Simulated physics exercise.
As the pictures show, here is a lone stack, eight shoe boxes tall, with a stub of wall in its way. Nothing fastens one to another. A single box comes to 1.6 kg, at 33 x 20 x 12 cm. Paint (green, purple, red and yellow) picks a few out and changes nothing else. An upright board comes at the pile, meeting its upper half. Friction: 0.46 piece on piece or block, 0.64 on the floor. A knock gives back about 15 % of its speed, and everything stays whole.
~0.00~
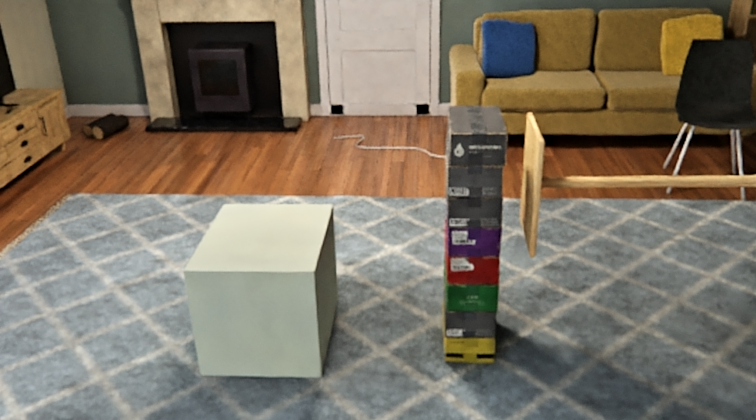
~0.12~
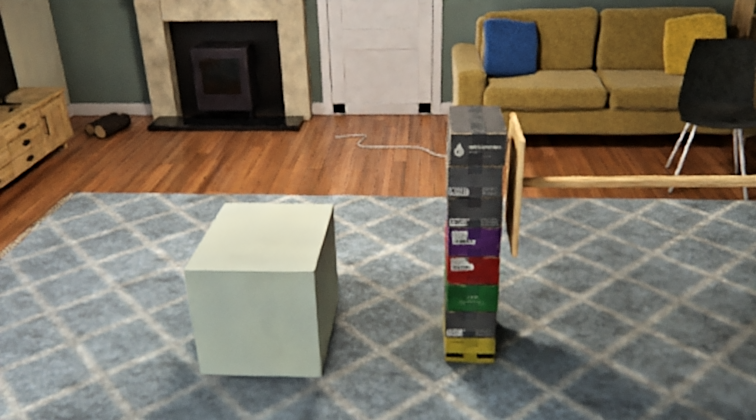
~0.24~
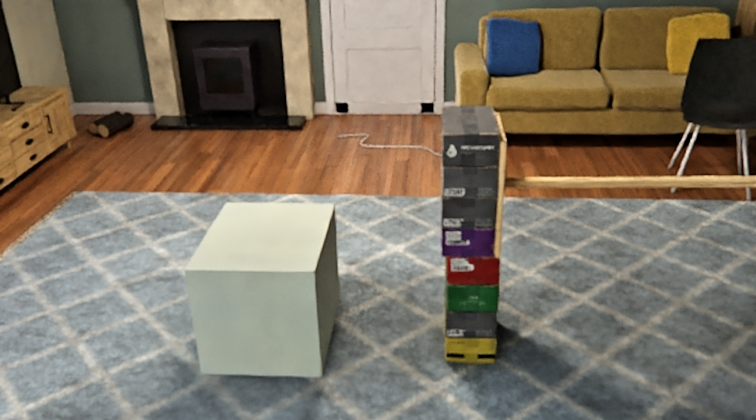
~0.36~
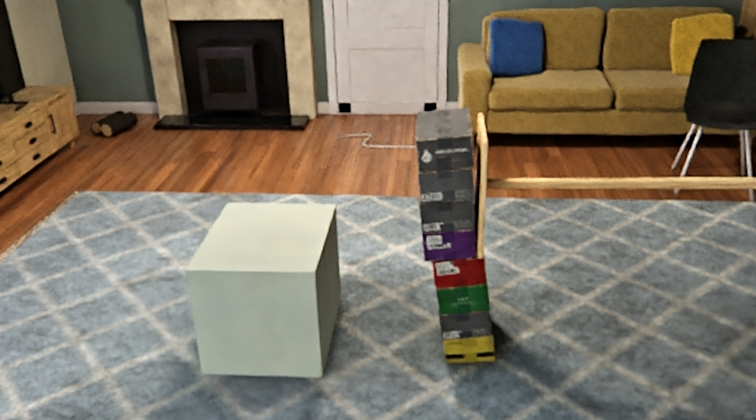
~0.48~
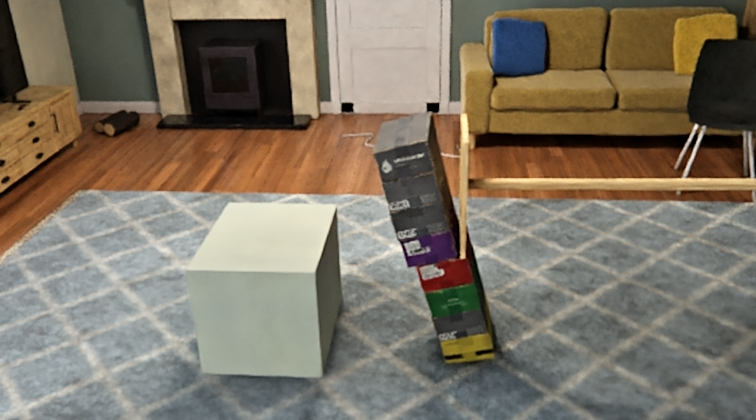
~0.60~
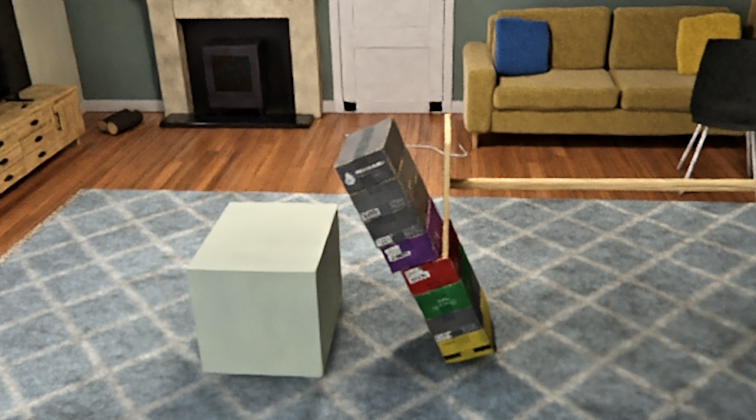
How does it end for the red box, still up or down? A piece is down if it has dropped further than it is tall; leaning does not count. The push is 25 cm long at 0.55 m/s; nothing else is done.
The red box remains up.
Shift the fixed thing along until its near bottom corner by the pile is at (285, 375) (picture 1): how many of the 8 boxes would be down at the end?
Then 4.
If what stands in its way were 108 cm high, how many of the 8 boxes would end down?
In that case 0.
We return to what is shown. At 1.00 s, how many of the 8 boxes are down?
By then 4.
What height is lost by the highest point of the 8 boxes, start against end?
About 30 cm.
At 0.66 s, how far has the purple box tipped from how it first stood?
Roughly 30°.
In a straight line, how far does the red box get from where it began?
Roughly 18 cm away.
After 0.66 s, none of the 8 boxes down, 8 disturbed; red box 25° from how it stood; purple box 29° from how it stood, 52 mm lower.
After 0.80 s, 3 of the 8 boxes down; red box 25° from how it stood; purple box 53° from how it stood, 12 cm lower.
After 1.00 s, 4 of the 8 boxes down; red box 25° from how it stood; purple box on its side.
After 1.42 s, 4 of the 8 boxes down; red box 25° from how it stood; purple box 51° from how it stood, 43 cm lower.
In the end (2.2 s), 4 of the 8 boxes down; red box 24° from how it stood; purple box 49° from how it stood, 43 cm lower; green box 25° from how it stood. From the last view, middles, red box near (427, 256), purple box near (404, 312).
